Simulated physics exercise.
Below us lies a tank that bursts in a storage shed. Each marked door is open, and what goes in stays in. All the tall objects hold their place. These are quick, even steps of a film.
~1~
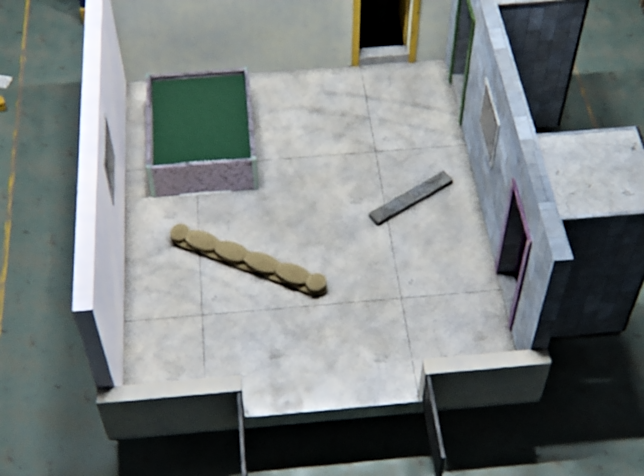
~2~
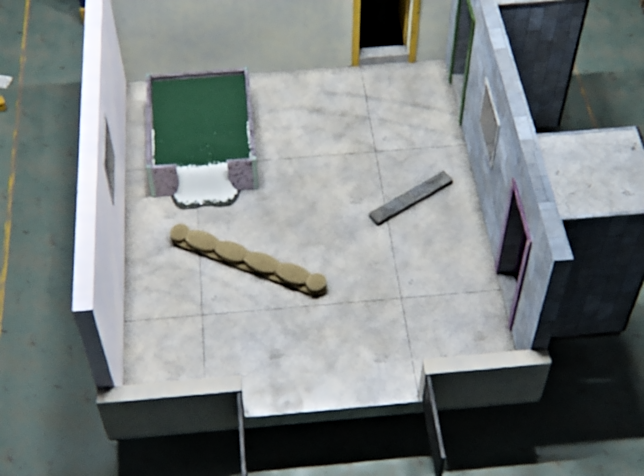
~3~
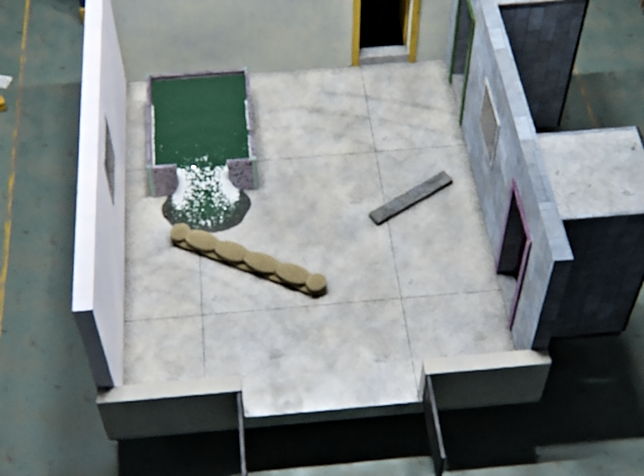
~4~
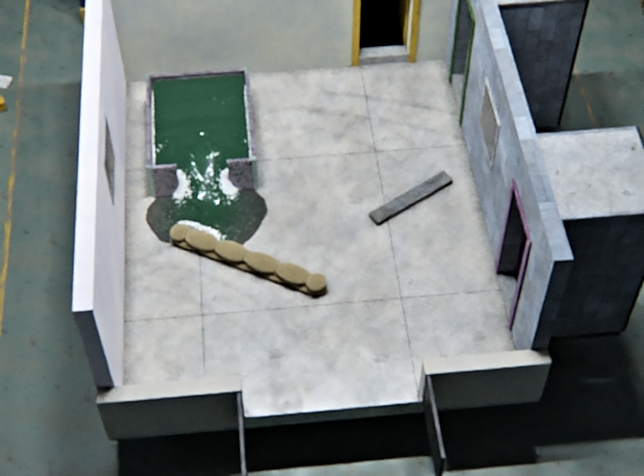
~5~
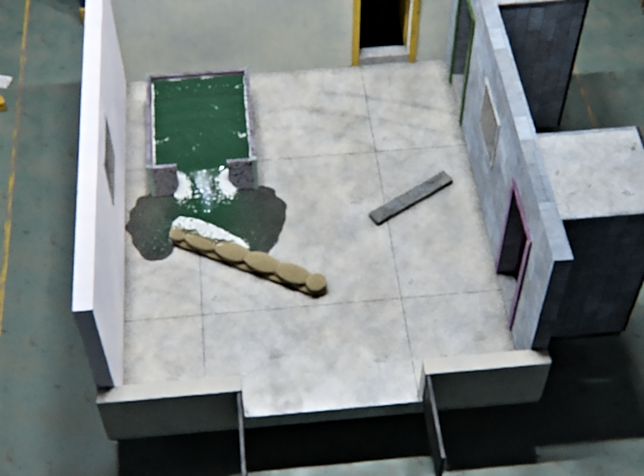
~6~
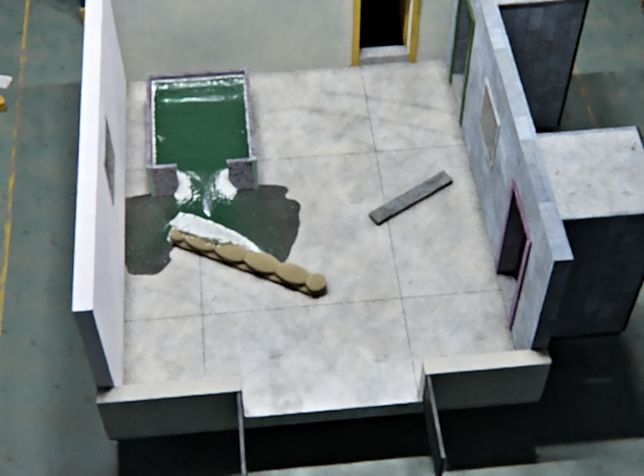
Water bursts from a tank in a roofless storage shed, seen from high above through a still camera. The green-filled, grey-walled tank stands at the upper left of a pale floor, with a tan, lumpy barrier below it, a grey plank at right and a yellow-framed doorway behind. White froth pours through the tank's near side, meets the barrier, and dark water spreads left to the wall and right.
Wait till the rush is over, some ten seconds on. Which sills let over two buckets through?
One by one: The yellow door admits no more than that; the green door admits no more than that; the purple door lets in a lot.
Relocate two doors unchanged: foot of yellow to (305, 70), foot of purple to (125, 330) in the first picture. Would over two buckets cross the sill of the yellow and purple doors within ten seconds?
In short: The yellow one holds; the purple one lets less in.
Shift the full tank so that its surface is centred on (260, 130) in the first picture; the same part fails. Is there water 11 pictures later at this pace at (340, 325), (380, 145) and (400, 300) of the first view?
In turn: Covered, dry, awash.
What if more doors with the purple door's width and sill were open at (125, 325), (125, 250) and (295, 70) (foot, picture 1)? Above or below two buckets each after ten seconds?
In turn: Takes less, is over, keeps below it.
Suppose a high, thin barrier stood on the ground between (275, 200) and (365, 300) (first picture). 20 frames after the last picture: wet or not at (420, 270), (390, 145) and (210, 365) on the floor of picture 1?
In turn: No water, dry, covered.
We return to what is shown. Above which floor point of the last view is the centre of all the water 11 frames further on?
I would point to (222, 190).
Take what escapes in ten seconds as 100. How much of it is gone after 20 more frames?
Roughly 15 per cent.
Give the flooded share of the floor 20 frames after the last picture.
Near 55 in a hundred.
A moment on, water covers 20 % of the floor; the yellow door not reached, the green door not reached, the purple door not reached.
Next, water covers 45 % of the floor; the yellow door not reached, the green door not reached, the purple door wet at the sill, nothing in.
Then, water covers 55 % of the floor; the yellow door not reached, the green door not reached, the purple door over two buckets in.
Later, water covers 75 % of the floor; the yellow door wet at the sill, nothing in, the green door wet at the sill, nothing in, the purple door far over two buckets in.
In the end, water covers 90 % of the floor; the yellow door wet at the sill, nothing in, the green door wet at the sill, nothing in, the purple door far over two buckets in.
